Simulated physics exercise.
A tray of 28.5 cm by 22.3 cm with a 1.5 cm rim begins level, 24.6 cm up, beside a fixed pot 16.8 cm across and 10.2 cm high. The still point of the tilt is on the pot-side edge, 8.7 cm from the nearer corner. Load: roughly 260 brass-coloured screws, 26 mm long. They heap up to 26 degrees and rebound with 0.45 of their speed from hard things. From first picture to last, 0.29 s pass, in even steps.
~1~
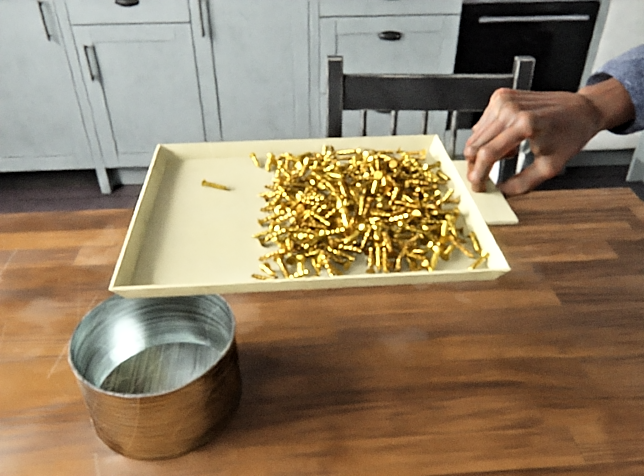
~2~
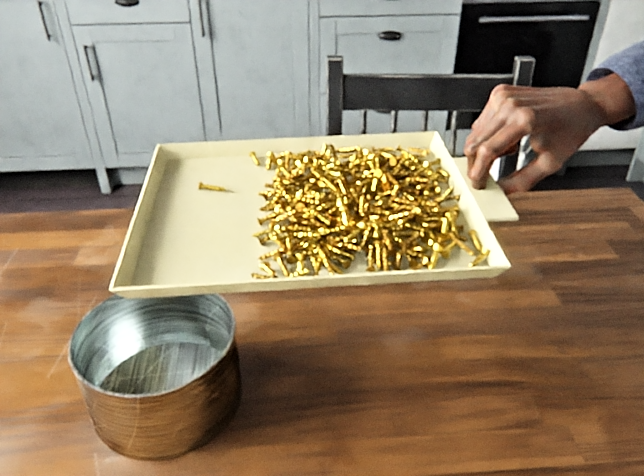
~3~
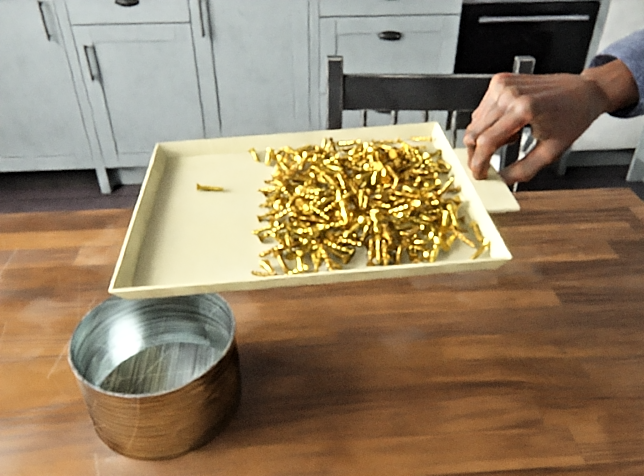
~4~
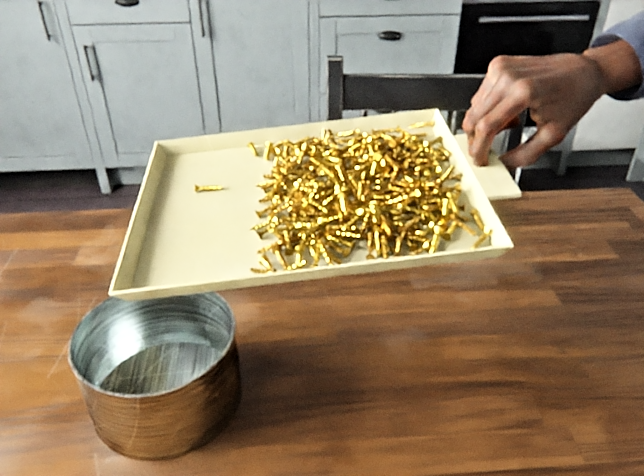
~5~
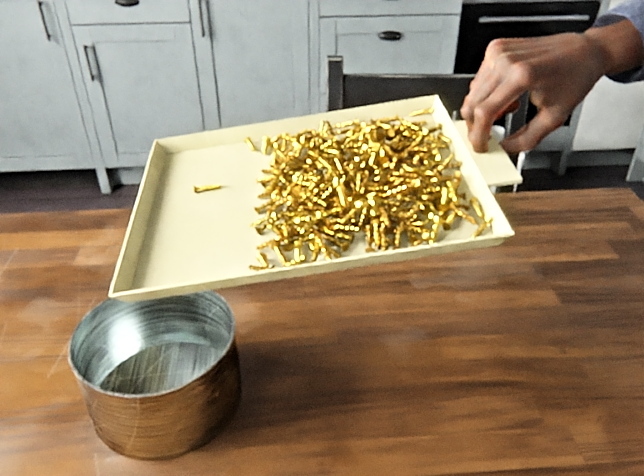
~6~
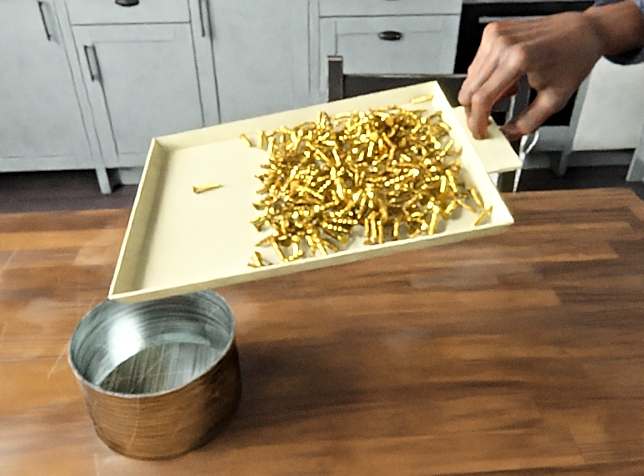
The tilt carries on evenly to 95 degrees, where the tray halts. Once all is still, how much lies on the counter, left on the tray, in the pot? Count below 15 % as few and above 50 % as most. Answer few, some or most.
On the counter: Most; left on the tray: Few; in the pot: Some.
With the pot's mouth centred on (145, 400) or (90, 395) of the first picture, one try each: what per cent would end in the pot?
Some 80 and 85 per cent.
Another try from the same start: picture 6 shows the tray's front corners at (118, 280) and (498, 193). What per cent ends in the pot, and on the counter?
Pot 55, counter 45.
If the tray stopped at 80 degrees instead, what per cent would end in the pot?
In that case some 35 per cent.
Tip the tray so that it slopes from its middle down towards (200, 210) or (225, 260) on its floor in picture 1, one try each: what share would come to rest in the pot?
Some 65 and 5 per cent.
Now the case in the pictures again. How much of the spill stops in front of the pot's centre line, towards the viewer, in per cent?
Some 100 per cent.
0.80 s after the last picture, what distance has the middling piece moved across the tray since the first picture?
Roughly 21 cm.
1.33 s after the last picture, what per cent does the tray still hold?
About 10 per cent.
Then, 0.80 s after the last picture, tilt 50 degrees; the tray holds 60 %, the pot 0 %.
Then, 1.33 s after the last picture, tilt 76 degrees; the tray holds 10 %, the pot 30 %.
Then, 1.93 s after the last picture, tilt 95 degrees; the tray holds 0 %, the pot 35 %.
In the end, counter 65 %, tray 0 %, pot 35 %.
